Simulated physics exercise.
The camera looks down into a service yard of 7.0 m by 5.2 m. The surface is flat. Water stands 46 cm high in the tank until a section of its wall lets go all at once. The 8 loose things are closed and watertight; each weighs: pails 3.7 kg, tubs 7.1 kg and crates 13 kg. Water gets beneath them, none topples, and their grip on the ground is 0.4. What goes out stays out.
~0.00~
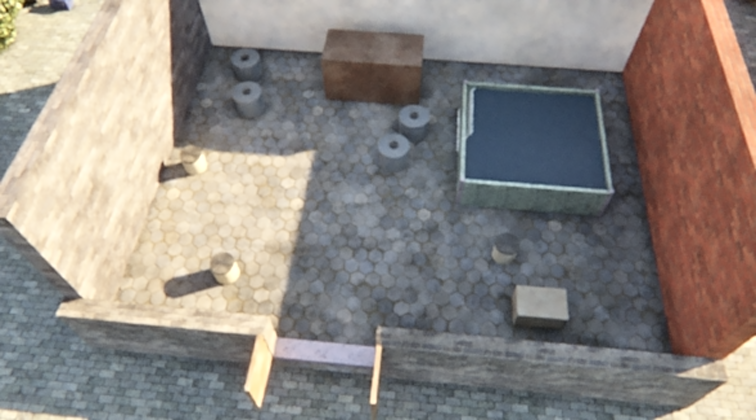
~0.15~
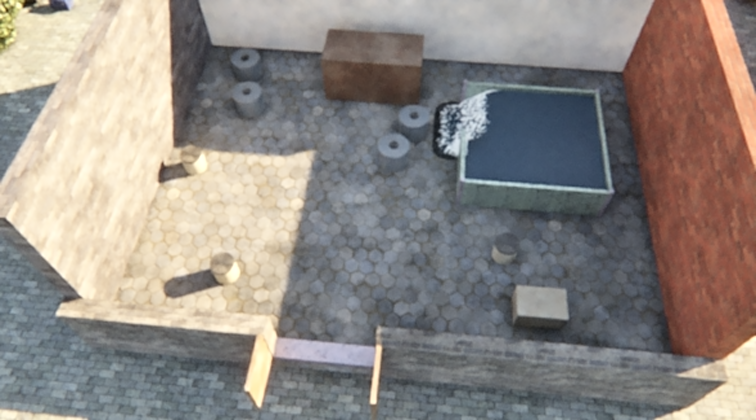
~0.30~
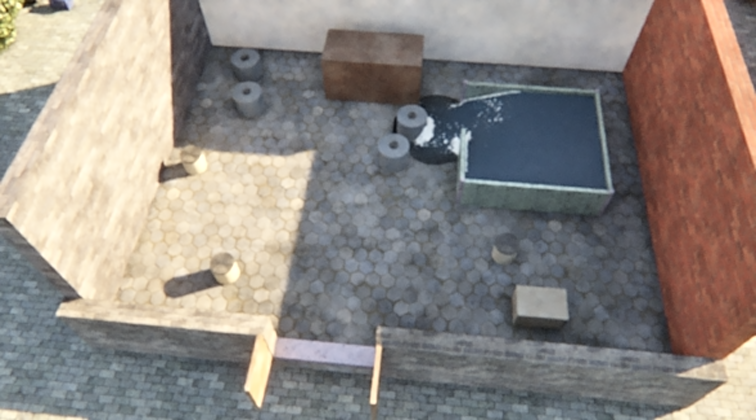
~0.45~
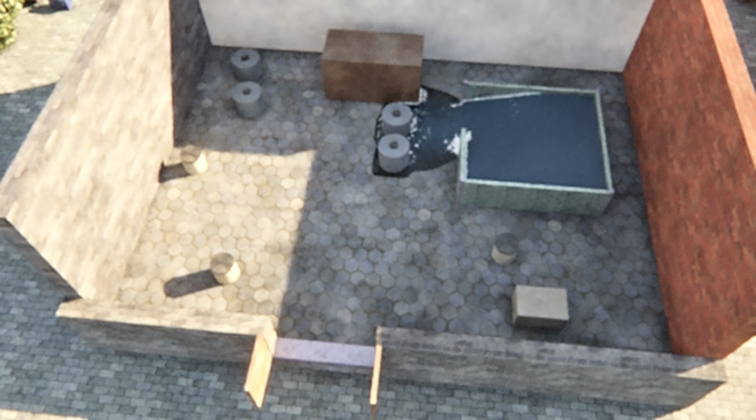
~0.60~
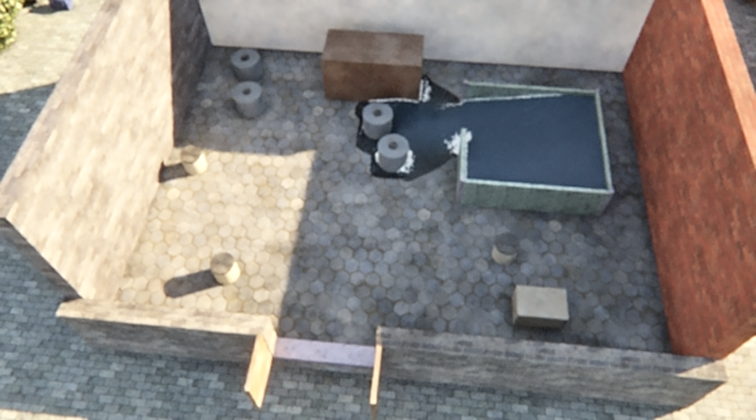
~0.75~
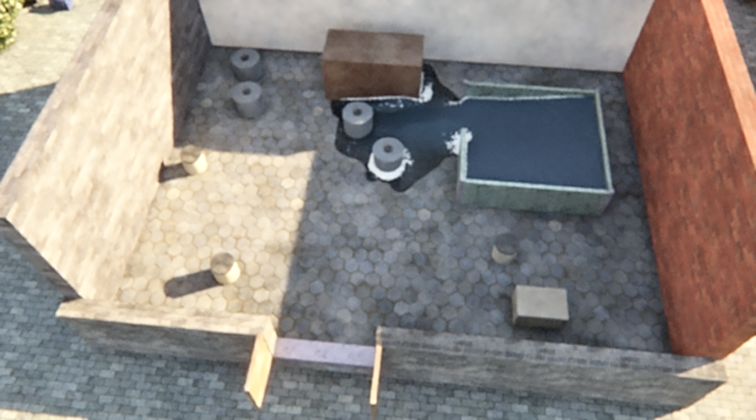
In a walled, paved yard, dark water burst from the left side of a square tank and spread across the ground, pushing one gray tub leftward before the tub beside it shifted slightly.
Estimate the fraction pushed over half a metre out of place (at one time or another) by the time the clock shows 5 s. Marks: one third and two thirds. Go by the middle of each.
That comes to between one and two thirds.
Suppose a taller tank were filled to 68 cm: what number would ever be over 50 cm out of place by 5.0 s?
Then 6.
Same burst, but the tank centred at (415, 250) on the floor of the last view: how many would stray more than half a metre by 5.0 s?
In that case 4 of them.
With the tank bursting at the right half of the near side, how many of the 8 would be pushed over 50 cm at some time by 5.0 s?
Then 2.
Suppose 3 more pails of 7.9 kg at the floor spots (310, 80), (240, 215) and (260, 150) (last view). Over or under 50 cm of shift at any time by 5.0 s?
In turn: Under, short of it, over.
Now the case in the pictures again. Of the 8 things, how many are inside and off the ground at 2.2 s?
I count 2.
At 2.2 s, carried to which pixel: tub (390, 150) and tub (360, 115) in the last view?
Near (355, 177) and (182, 127).
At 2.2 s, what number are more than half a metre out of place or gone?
By then 3.
After 1.1 s 1 of 8 are over 50 cm from their spots; 0 afloat.
After 2.2 s 3 of 8 are over 50 cm from their spots; 2 afloat.
After 3.5 s 4 of 8 are over 50 cm from their spots; 4 afloat.
After 5.0 s 4 of 8 are over 50 cm from their spots, and 4 have been at some point; 3 afloat.
